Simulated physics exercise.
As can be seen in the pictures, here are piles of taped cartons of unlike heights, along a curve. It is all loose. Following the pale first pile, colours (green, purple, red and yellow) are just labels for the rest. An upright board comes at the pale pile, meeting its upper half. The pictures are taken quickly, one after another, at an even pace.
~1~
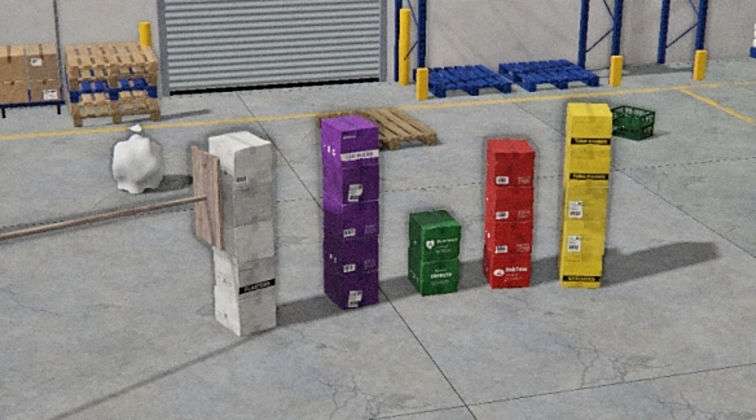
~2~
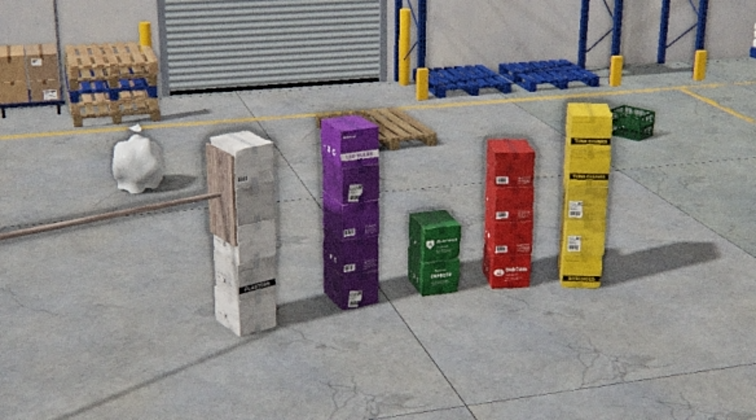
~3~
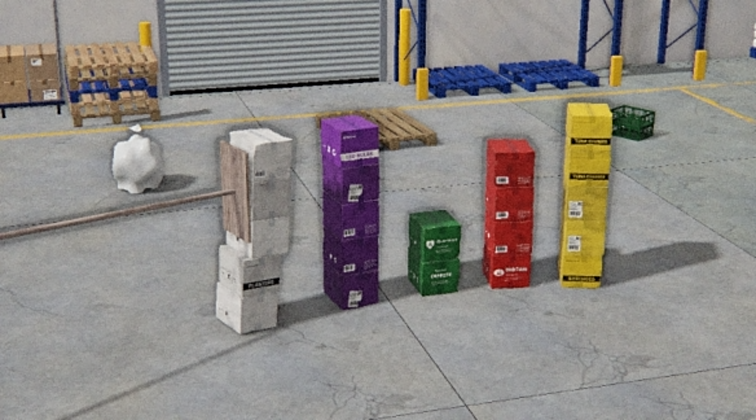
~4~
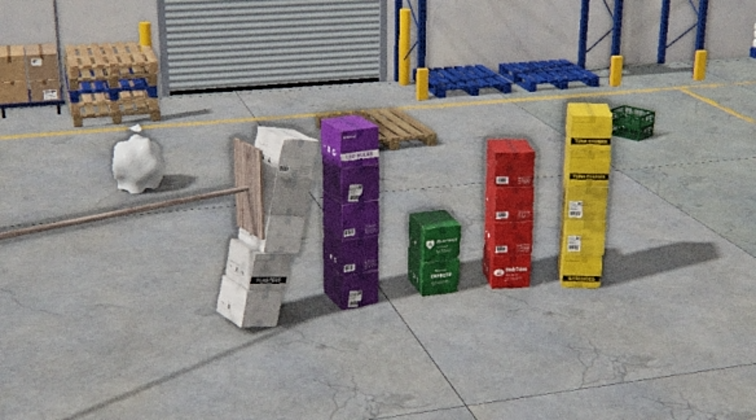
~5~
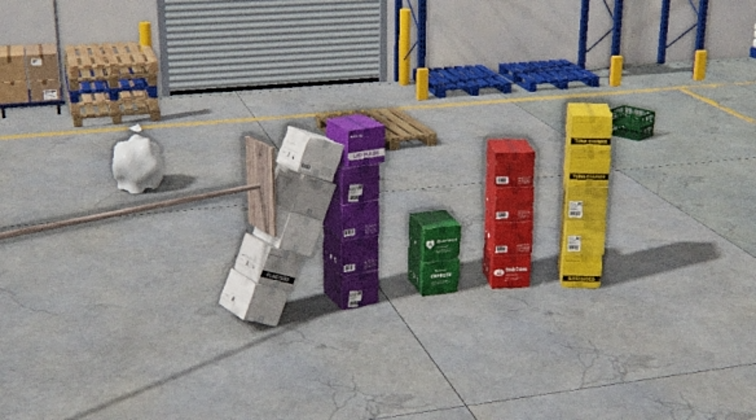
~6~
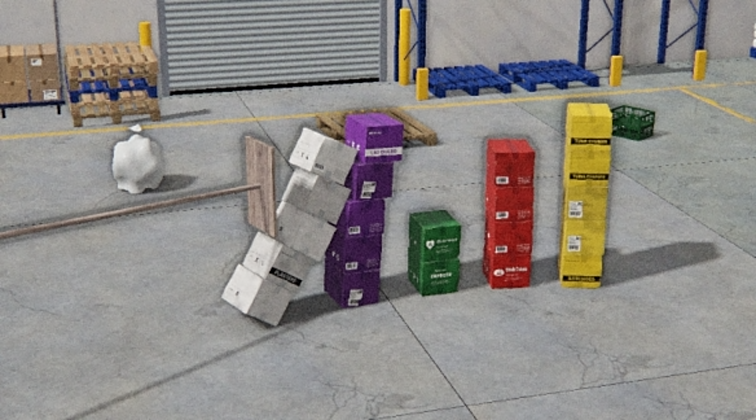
The video shows an upright board pushing the upper half of a pale carton pile to the right until it leans well over against the purple pile, whose upper cartons shift slightly, while the green, red and yellow piles stay still.
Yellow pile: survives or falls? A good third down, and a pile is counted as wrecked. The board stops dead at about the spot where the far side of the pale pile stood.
Survives.
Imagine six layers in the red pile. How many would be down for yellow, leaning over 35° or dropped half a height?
I count yellow 0.
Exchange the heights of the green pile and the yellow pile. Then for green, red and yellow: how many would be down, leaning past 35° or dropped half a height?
Once things settle, you'd count green 5, red 4, yellow 1 down.
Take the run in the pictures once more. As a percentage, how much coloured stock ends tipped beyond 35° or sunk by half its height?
Estimate: Near 25 percent.
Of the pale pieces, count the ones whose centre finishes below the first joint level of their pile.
The pale count is 4.
Soon, 5 of the pale pile down; none of the 5 yellow cartons down (0 of 16 in all colours); top yellow carton unmoved; top purple carton tipped clearly, a little lower.
A while on, 5 of the pale pile down; none of the 5 yellow cartons down (4 of 16 in all colours); top yellow carton unmoved; top purple carton tipped well over, about its own height lower.
Finally, 5 of the pale pile down; none of the 5 yellow cartons down (4 of 16 in all colours); top yellow carton unmoved; top purple carton on its side. Seen by the last camera, middles, top yellow carton near (591, 127), top purple carton near (515, 236).
